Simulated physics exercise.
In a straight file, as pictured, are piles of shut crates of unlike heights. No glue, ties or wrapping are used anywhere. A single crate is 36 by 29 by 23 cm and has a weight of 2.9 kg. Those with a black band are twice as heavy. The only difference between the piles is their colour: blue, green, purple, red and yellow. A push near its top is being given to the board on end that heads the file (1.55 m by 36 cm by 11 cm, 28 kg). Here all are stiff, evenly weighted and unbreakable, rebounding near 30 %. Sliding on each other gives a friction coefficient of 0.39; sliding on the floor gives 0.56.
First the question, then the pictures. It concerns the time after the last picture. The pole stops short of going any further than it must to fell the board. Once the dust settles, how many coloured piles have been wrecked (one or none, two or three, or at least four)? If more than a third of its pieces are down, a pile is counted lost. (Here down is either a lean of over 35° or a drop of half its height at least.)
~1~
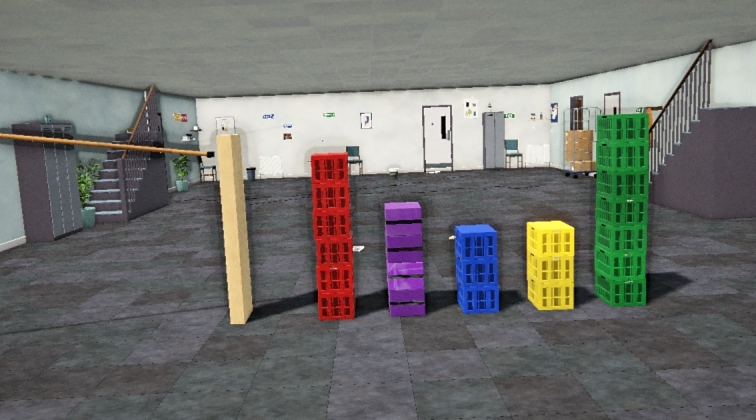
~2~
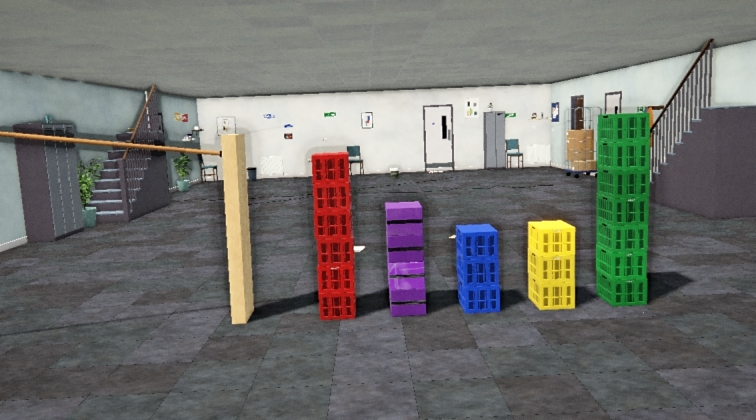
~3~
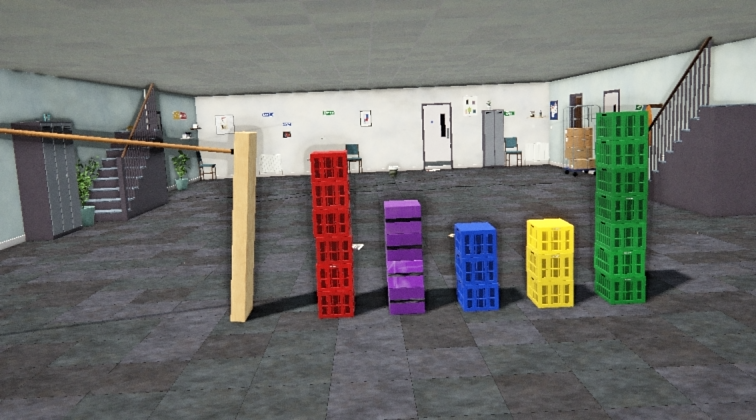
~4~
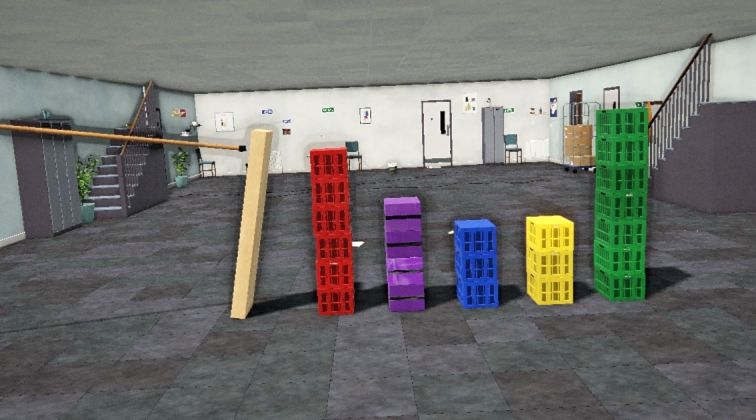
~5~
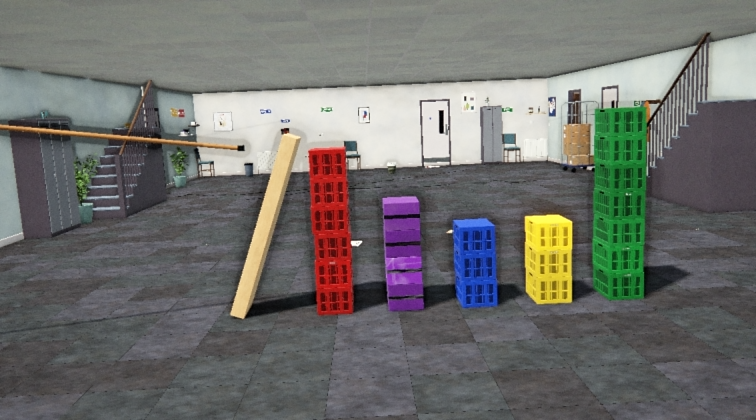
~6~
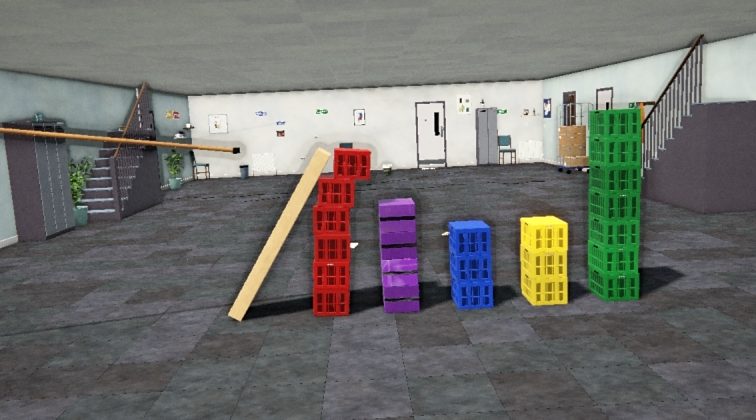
The toll is from two to three.
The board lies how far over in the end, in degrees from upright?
I'd say it's close to 65° from upright.
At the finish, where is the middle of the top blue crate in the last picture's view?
It ends up centred close to (551, 254).
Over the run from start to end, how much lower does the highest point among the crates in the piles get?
The top ends up some 0 cm lower.
Then, 0.50 s past the last view, board 51° from upright; 3 of the 23 crates down; top purple crate 36° from how it stood; top red crate 13° from how it stood, 21 cm lower.
Then, 1.02 s past the last view, board 64° from upright; 9 of the 23 crates down; top red crate 28° from how it stood, 59 cm lower; top blue crate 27° from how it stood, 12 cm lower.
In the end, board 66° from upright; 9 of the 23 crates down; top red crate on its side; top purple crate 26° from how it stood, 30 cm lower. Wrecked, purple and red. From the last view, middles, top red crate near (588, 263), top purple crate near (519, 244).
